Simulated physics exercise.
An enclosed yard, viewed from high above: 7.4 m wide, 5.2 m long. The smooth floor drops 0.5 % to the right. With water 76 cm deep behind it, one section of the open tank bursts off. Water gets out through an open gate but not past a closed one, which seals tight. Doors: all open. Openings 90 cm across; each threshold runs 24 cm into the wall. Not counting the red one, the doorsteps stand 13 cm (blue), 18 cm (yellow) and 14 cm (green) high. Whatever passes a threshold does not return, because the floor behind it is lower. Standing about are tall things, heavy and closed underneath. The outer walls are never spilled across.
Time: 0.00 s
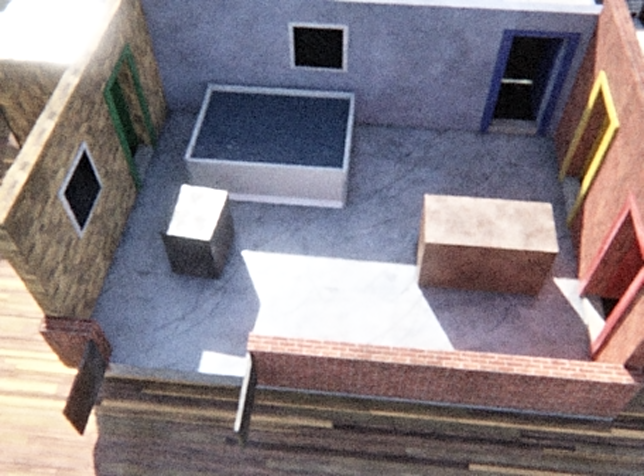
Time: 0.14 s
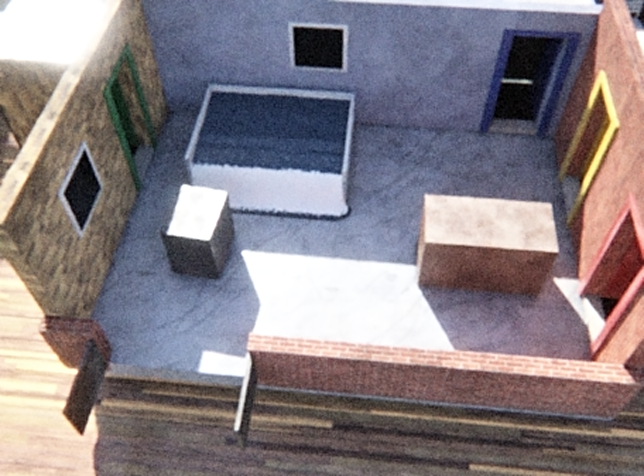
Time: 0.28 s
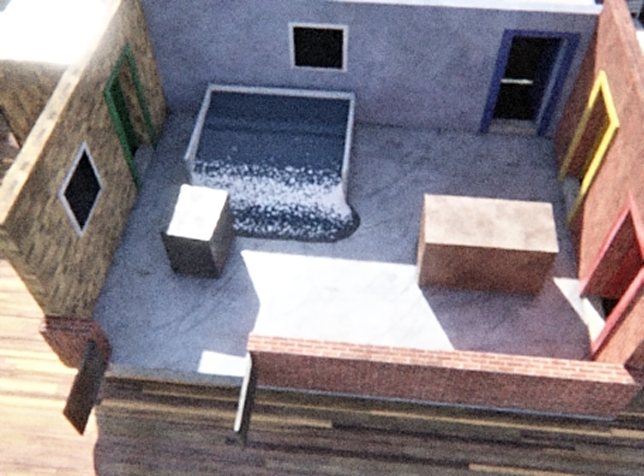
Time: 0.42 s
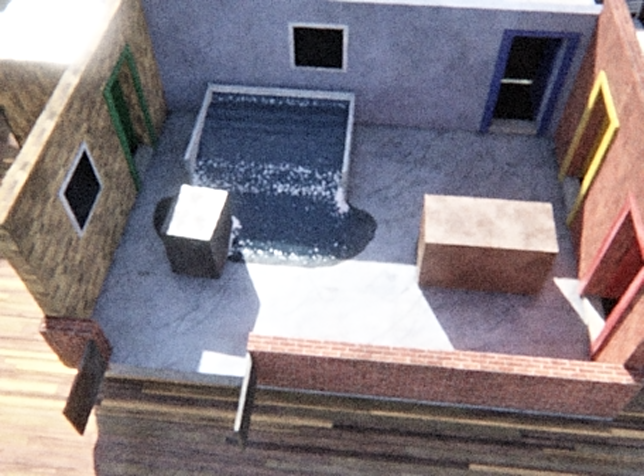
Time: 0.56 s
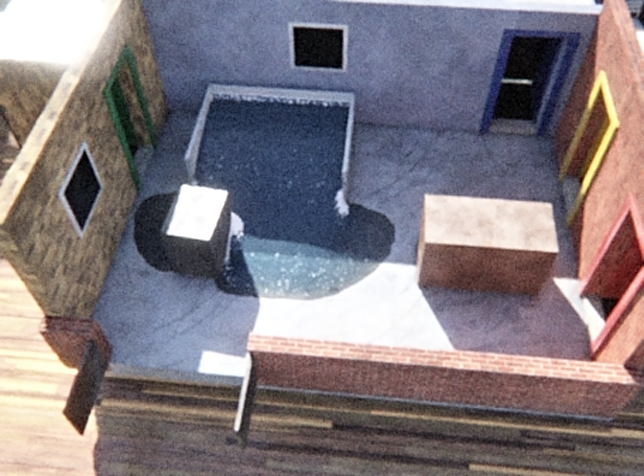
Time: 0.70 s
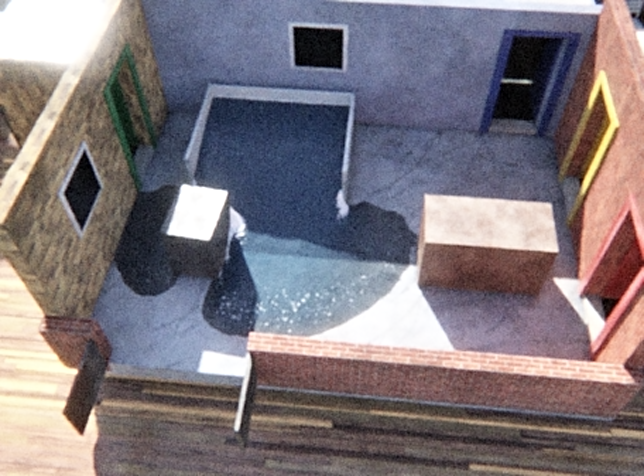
Open tank in a walled yard losing its front side, dark water pouring out and spreading around a block across the floor.
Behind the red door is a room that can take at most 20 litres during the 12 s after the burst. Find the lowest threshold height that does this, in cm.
The lowest height is about 23 cm.
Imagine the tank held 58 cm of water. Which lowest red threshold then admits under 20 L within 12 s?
Roughly 17 cm high.
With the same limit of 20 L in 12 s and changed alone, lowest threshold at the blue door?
Blue: Roughly 9.5 cm.
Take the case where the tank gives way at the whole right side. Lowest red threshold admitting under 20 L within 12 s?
With that break, close to 10.5 cm.
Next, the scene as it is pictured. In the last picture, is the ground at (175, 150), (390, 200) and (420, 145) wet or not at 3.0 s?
Status: Submerged / clear / clear.
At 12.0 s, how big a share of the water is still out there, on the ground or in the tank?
Roughly 60 %.
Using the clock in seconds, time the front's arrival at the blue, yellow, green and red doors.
Blue at 4.5 s, yellow at 3.6 s, green at 1.6 s and red at 2.6 s.
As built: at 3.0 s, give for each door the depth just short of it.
In cm: Blue 0, yellow 0, green 7, red 19.
After 1.4 s water covers 40 % of the floor, deepest (50 cm) near (289, 364); it has not reached the red door.
After 3.0 s water covers 65 % of the floor, deepest (41 cm) near (585, 392); 19 cm at the red door, 13 litres in over its 10 cm threshold.
After 12.0 s water covers 95 % of the floor, deepest (12 cm) near (562, 184); 9 cm at the red door, 222 litres in over its 10 cm threshold.
At the red door as built, the water arrived by 2.7 s and peaked near 26 cm at 3.8 s.
With a threshold of 18.5 cm, 60 litres would have come in within the 12 s; with 28.5 cm, 2 litres. So under 20 litres takes about 23 cm.
